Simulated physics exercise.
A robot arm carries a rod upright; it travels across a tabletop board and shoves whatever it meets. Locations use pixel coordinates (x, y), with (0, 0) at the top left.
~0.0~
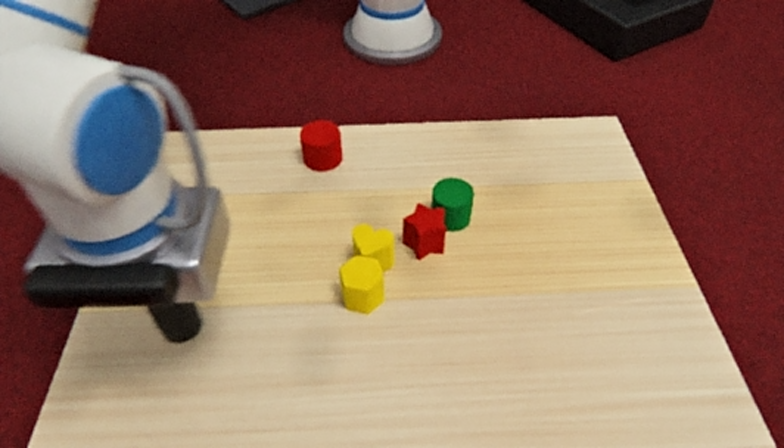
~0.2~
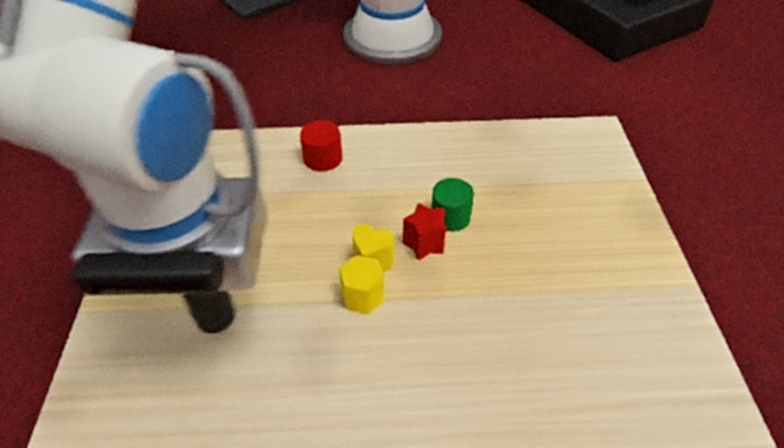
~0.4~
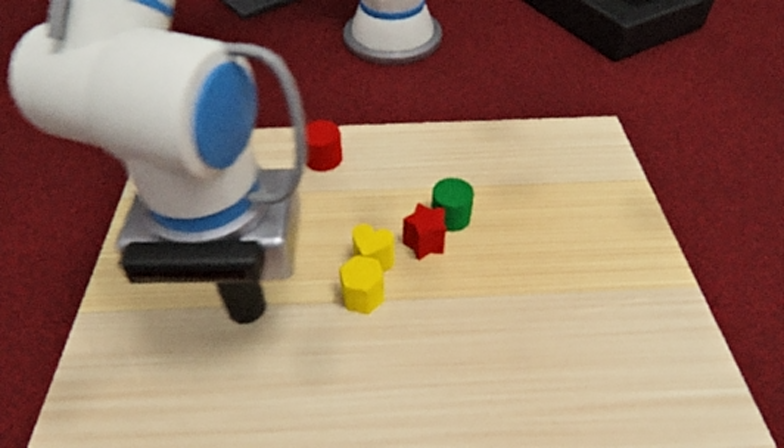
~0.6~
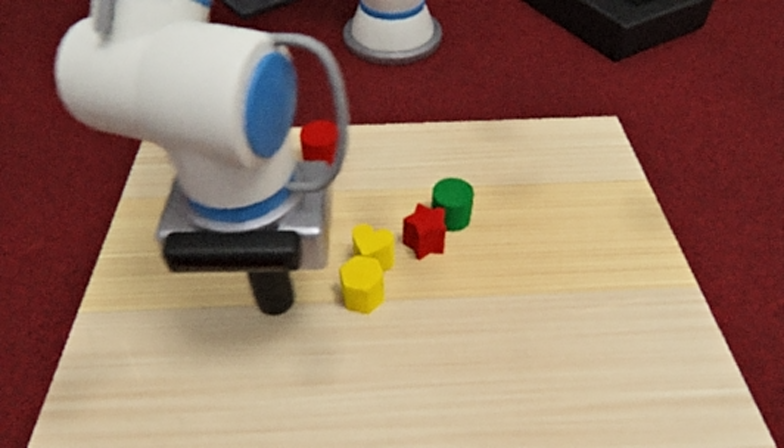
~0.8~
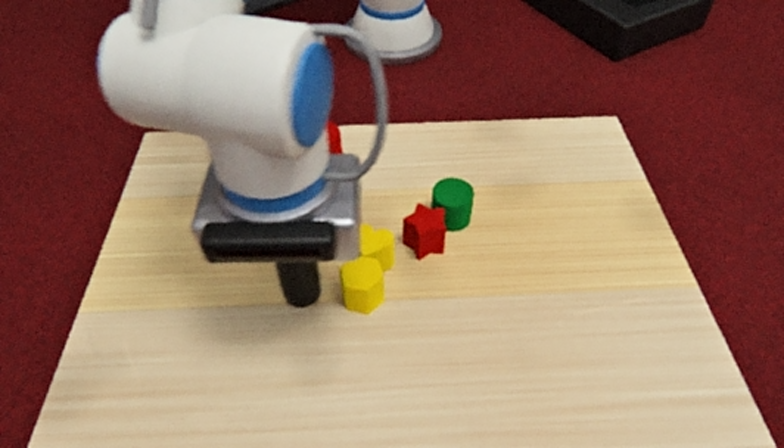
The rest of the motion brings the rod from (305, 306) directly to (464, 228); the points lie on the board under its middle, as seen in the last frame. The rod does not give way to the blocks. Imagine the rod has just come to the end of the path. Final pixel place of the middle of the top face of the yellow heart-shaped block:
My prediction: (405, 202).
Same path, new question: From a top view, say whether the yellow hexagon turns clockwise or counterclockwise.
Answer: With the clock.
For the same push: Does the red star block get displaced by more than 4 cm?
In short: Yes.
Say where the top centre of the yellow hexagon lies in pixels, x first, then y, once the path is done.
Its top centre lands on (403, 269).
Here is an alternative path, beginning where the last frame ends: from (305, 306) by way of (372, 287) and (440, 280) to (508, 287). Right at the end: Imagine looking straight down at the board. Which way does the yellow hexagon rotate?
From above, the turn goes clockwise.
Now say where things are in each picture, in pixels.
Lower end of the rod at (183, 327), tops of blocks, yellow hexagon at (361, 272), yellow heart-shaped block at (371, 238), red star block at (426, 218), green cylinder at (453, 191), in the first picture.
Rod at (216, 318), blocks as before, in the second picture.
Rod at (247, 309), blocks as before, in the third picture.
Rod at (276, 301), blocks as before, in the fourth picture.
Rod at (303, 293), yellow hexagon at (361, 272), yellow heart-shaped block at (371, 238), red star block at (426, 218), green cylinder at (453, 191), in the fifth picture.
What follows on the original path. One third of the way, rod at (361, 265); yellow hexagon at (395, 269), turned 55° clockwise; yellow heart-shaped block at (382, 232), turned 30° anticlockwise.
Two thirds of the way, rod at (415, 239); yellow hexagon at (403, 269), turned 75° clockwise; yellow heart-shaped block at (403, 204), turned 75° anticlockwise; red star block at (439, 203), turned 30° clockwise; green cylinder at (465, 185).
At the end, rod at (466, 215); yellow hexagon at (403, 269), turned 75° clockwise; yellow heart-shaped block at (405, 202), turned 95° anticlockwise; red star block at (468, 179), turned 25° clockwise; green cylinder at (490, 161).
